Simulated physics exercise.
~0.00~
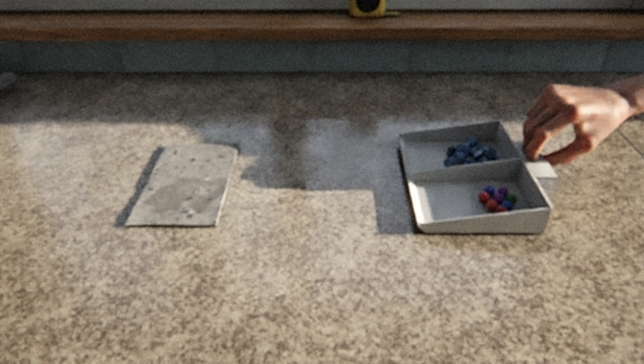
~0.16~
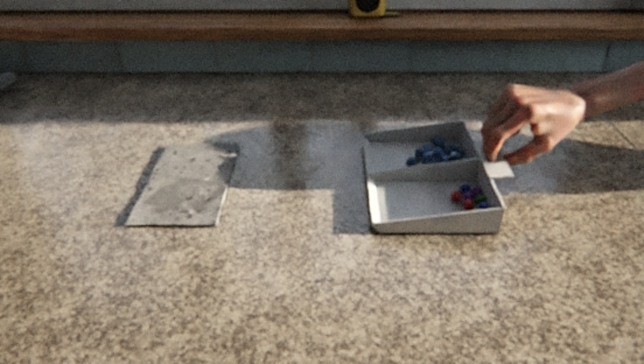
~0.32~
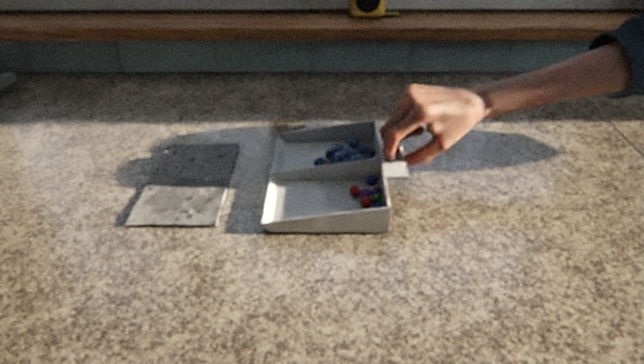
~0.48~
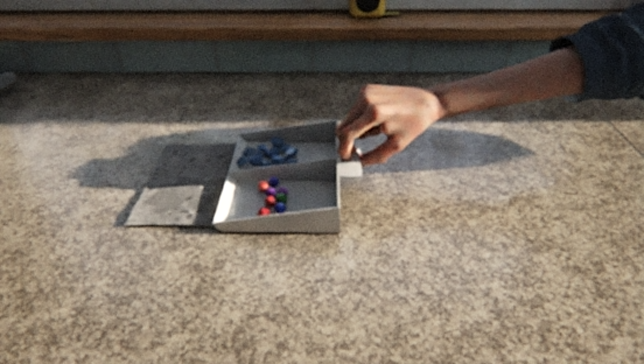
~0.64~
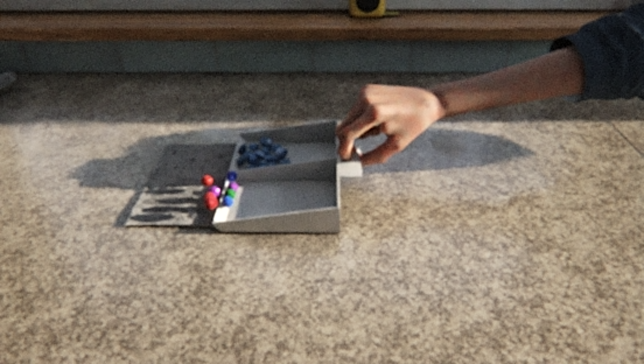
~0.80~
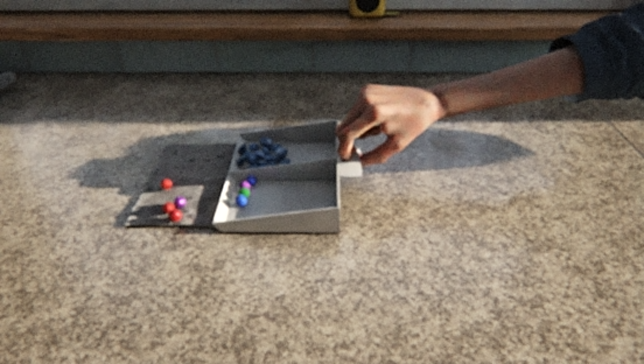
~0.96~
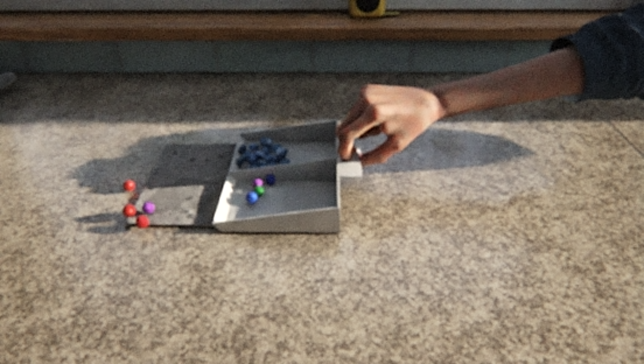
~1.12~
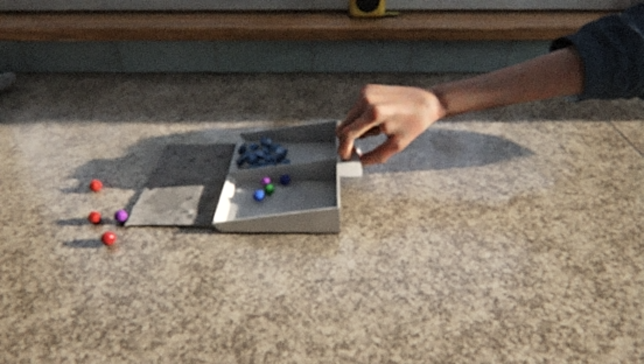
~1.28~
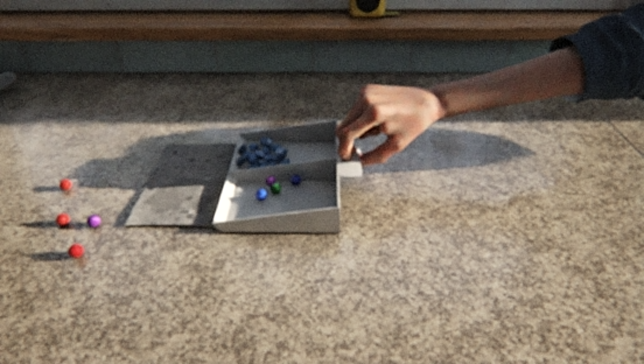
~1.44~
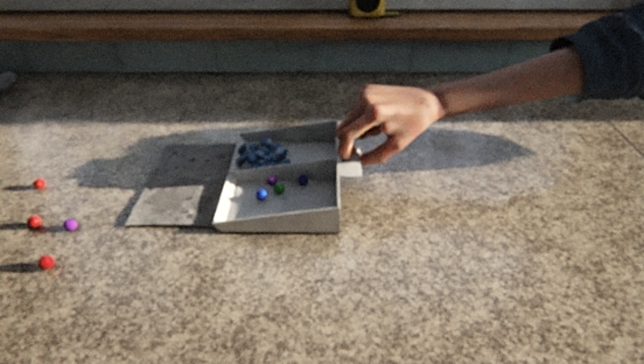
In the video, a hand slides a shallow divided tray left across a speckled surface until it stops at a flat gray slab. Some colorful balls from the front compartment spill over the rim and roll left, while others and the dark blue pieces behind stay inside.
